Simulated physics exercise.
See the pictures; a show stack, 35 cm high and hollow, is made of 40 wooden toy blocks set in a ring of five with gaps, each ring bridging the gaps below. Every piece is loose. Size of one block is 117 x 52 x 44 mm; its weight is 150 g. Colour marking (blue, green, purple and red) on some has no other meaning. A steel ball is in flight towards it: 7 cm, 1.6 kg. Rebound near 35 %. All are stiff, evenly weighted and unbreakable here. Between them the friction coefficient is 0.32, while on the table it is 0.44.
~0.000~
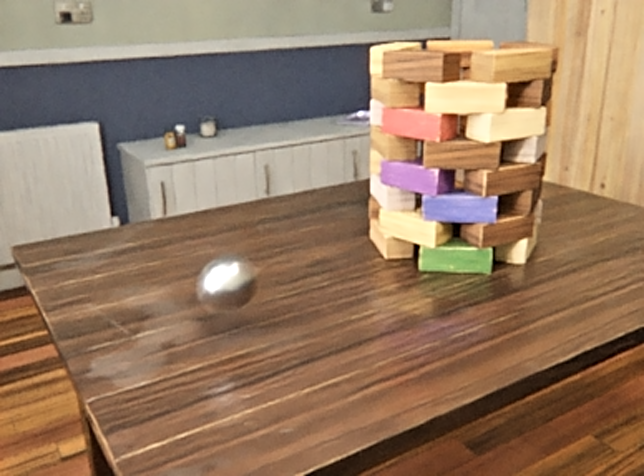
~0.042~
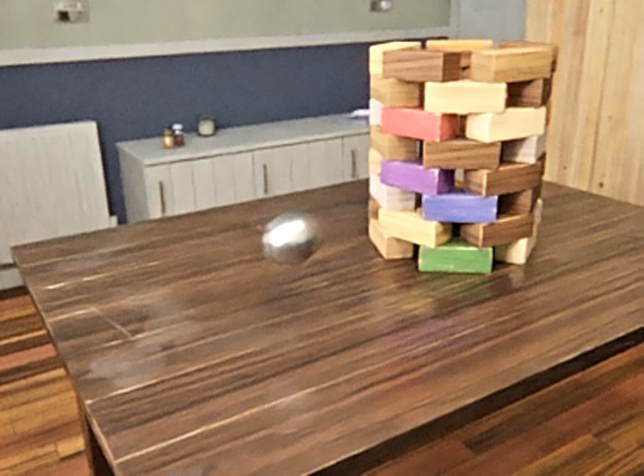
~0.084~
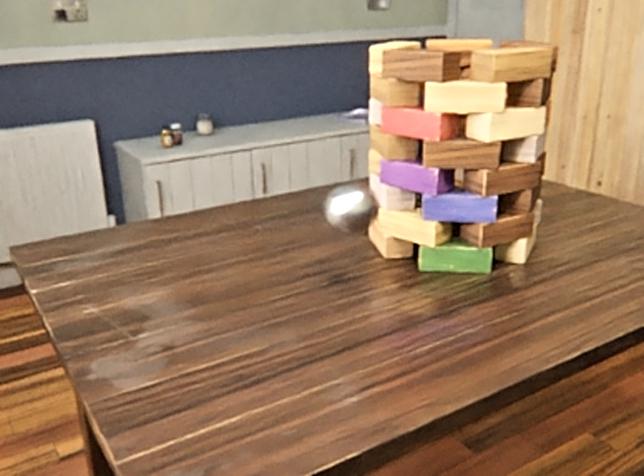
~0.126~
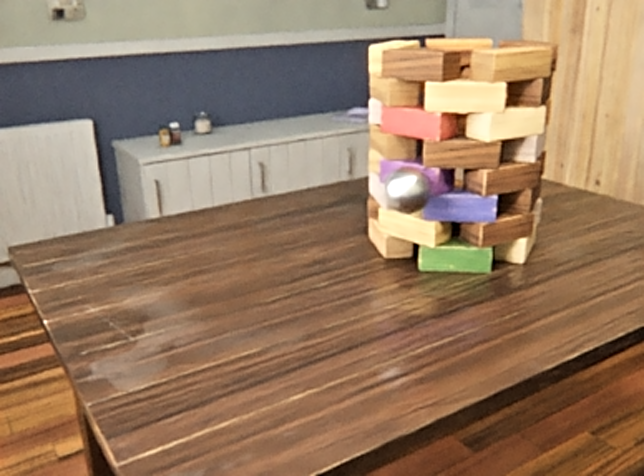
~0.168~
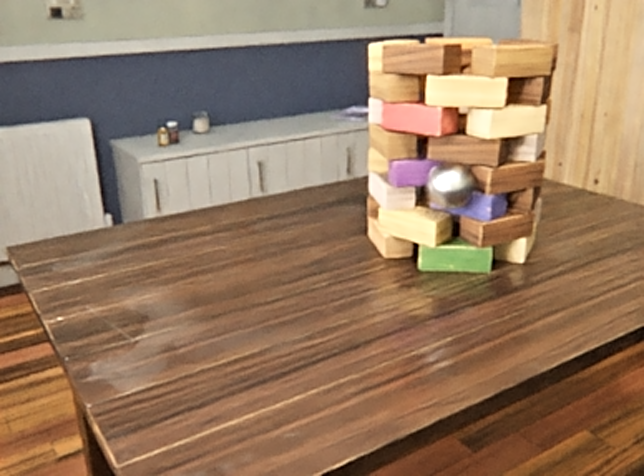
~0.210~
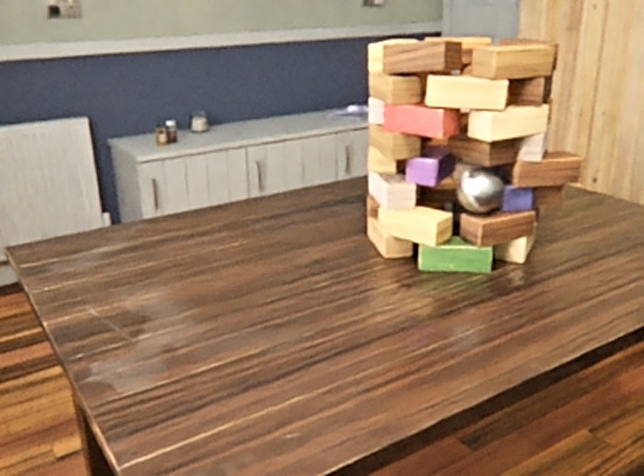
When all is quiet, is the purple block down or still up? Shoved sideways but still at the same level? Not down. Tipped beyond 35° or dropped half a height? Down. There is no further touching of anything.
Purple block: Down.
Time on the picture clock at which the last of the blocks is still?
Somewhere near 2.0 seconds.
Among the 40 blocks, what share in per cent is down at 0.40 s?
20 per cent.
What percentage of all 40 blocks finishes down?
Estimate: Close to 65%.
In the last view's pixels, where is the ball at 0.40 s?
Near (559, 184).
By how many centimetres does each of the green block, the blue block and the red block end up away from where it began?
Net displacement, roughly: Green ~ 0 cm, blue ~ 32 cm, red ~ 20 cm.
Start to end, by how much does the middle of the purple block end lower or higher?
It finishes some 13 cm lower than at the start.
Around 0.40 s, ball still moving; 7 of the 40 blocks down; purple block 13 cm lower; red block tipped 21°, 24 mm lower.
Around 0.72 s, ball still moving; 21 of the 40 blocks down; purple block 13 cm lower; blue block on its side.
Around 1.38 s, ball still moving; 26 of the 40 blocks down; purple block 13 cm lower; blue block on its side.
Finally (2.3 s), ball rolling away; 26 of the 40 blocks down; purple block 13 cm lower; blue block on its side; red block tipped 29°, 19 cm lower. Seen by the last camera, middles, purple block near (451, 223), blue block near (539, 206).
